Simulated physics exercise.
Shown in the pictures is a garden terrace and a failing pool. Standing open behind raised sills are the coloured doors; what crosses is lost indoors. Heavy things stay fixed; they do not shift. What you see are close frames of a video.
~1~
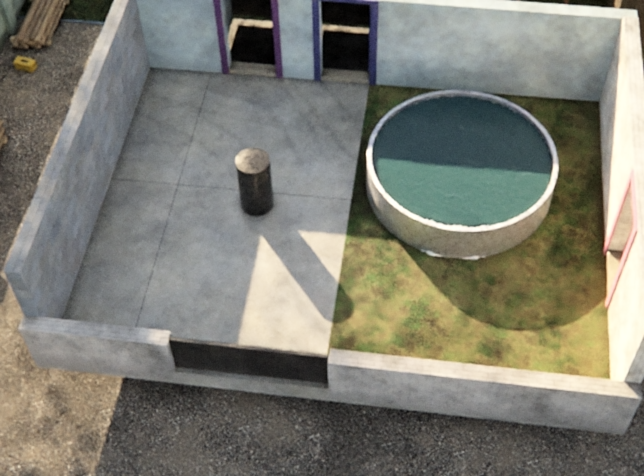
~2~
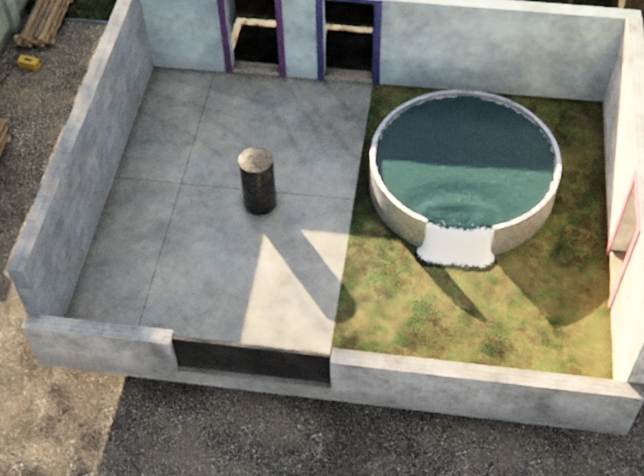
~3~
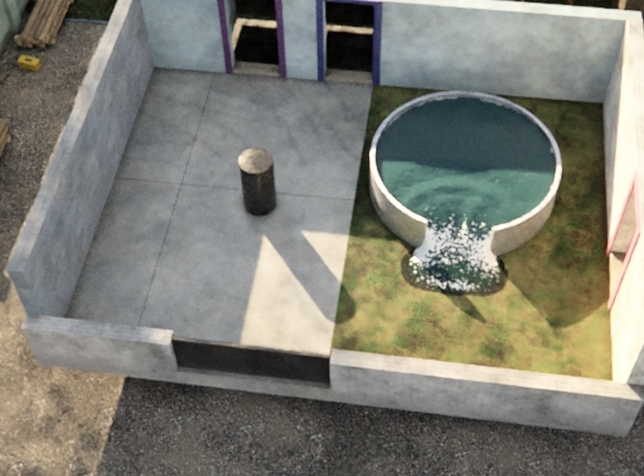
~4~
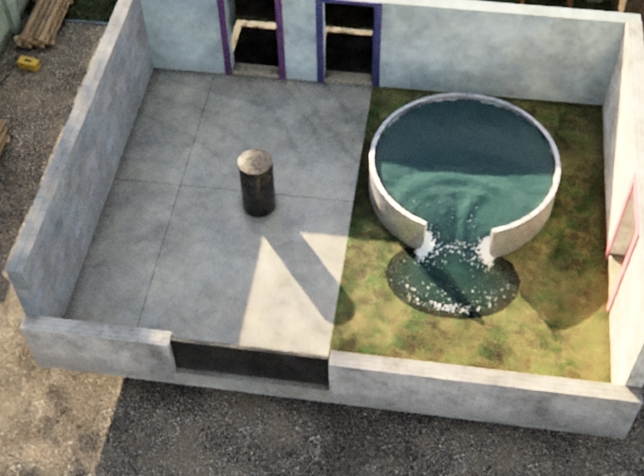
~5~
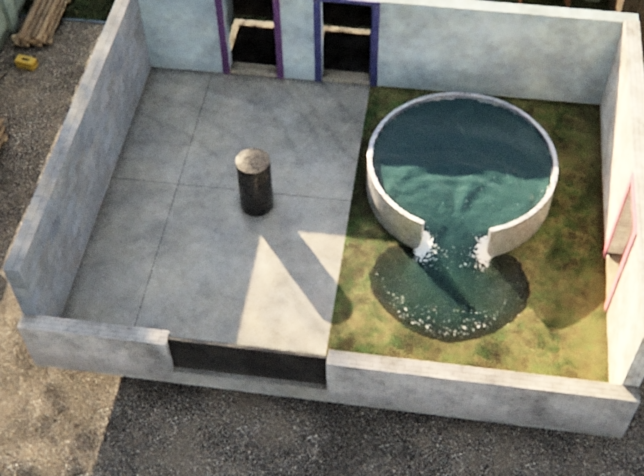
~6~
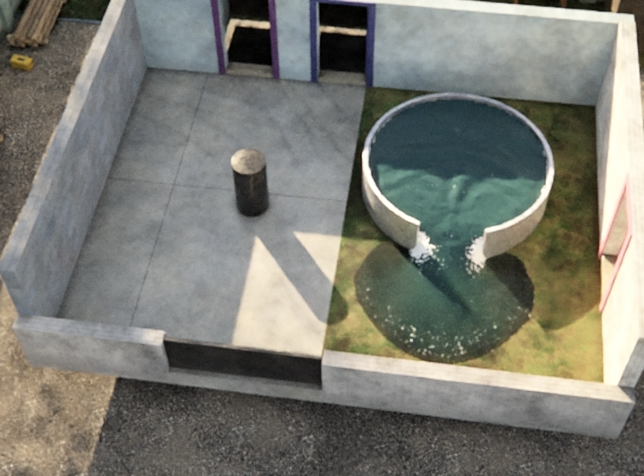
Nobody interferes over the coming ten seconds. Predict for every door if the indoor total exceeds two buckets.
I expect the blue door to stop at two buckets or less. I expect the pink door to stop at two buckets or less. I expect the purple door to stop at two buckets or less.
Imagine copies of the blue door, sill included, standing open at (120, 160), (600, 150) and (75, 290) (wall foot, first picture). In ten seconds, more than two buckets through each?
Result per door, in the listed order - below the line, below the line, above the line.
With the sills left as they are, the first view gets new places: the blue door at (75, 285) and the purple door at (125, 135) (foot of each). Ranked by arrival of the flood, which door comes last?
I'd go with the one in purple.
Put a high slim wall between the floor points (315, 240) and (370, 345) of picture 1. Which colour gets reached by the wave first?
My choice is the pink door.
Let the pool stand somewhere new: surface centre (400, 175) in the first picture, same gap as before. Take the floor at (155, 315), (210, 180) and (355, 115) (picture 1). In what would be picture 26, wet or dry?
So, in the order given, I'd say soaked through, unaffected, unaffected.
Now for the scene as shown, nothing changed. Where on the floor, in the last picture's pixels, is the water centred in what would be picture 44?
That comes out near (408, 249).
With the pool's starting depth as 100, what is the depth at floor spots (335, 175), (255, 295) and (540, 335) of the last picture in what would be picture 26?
Respectively 0, 10 and 20 per cent.
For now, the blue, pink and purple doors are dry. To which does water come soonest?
Answer: The door marked pink.
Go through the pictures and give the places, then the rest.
The first frame shows the round tank at (462, 160) is whole and still.
In the second frame, the front is at (418, 251), out from the gap at (457, 247).
In the third frame, the front is at (408, 275), out from the gap at (457, 249).
In the fourth frame, the front is at (490, 311), out from the gap at (456, 251).
In the fifth frame, water pours out at (453, 249) and has run to (434, 335).
In the sixth frame, water pours out at (449, 250) and has run to (419, 355).
A moment on, water covers 15 % of the floor; the blue door not reached, the pink door not reached, the purple door not reached.
Next, water covers 25 % of the floor; the blue door not reached, the pink door not reached, the purple door not reached.
Then, water covers 40 % of the floor; the blue door not reached, the pink door wet at the sill, nothing in, the purple door not reached.
Later, water covers 65 % of the floor; the blue door not reached, the pink door wet at the sill, nothing in, the purple door not reached.
In the end, water covers 95 % of the floor; the blue door wet at the sill, nothing in, the pink door wet at the sill, nothing in, the purple door wet at the sill, nothing in.
